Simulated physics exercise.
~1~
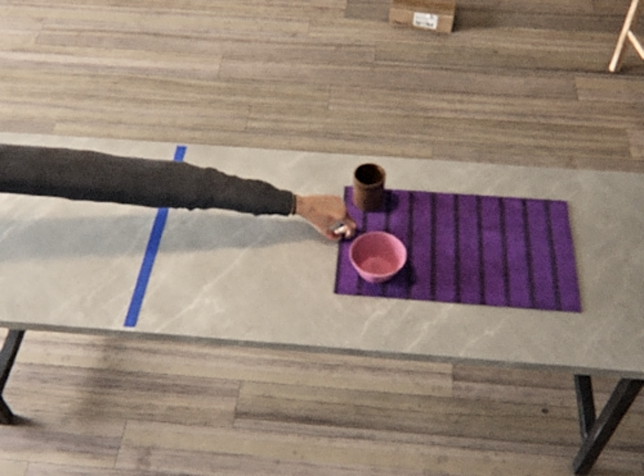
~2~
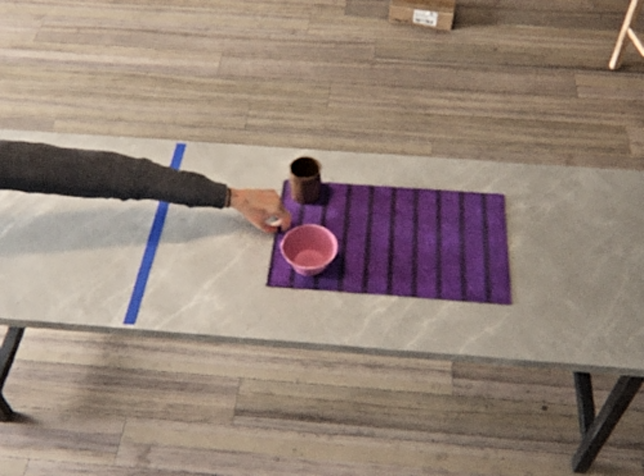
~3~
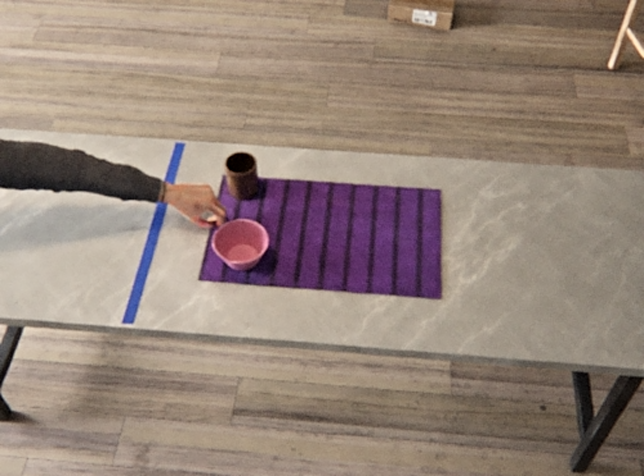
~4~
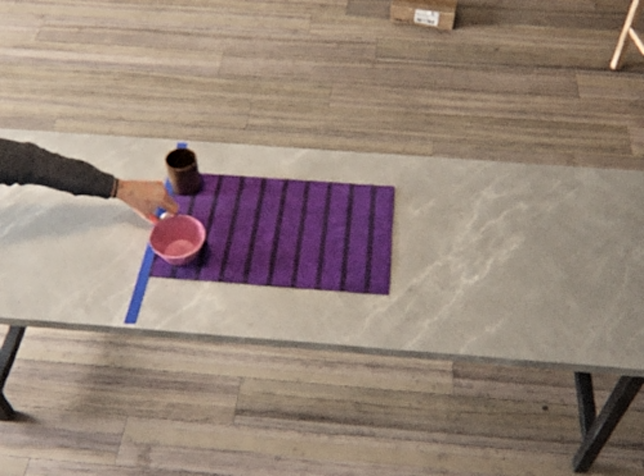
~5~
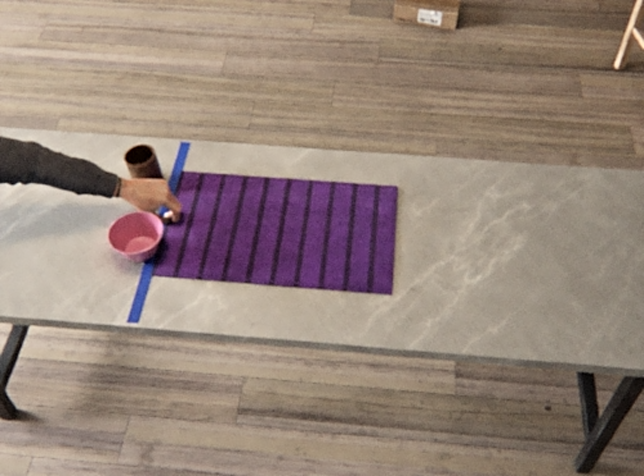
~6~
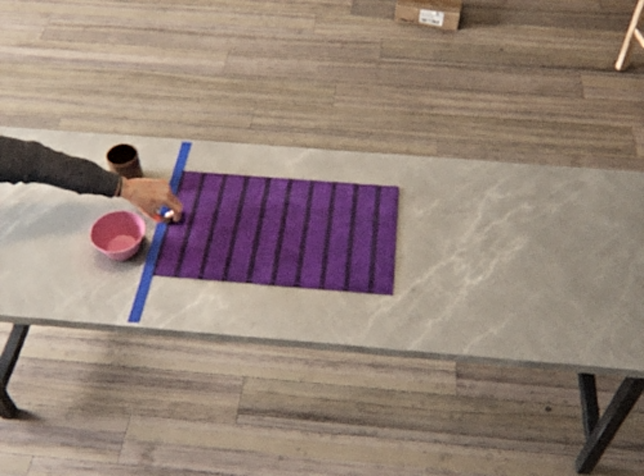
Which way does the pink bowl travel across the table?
The pink bowl moves to the left, riding on the purple cloth and then sliding off its left edge.
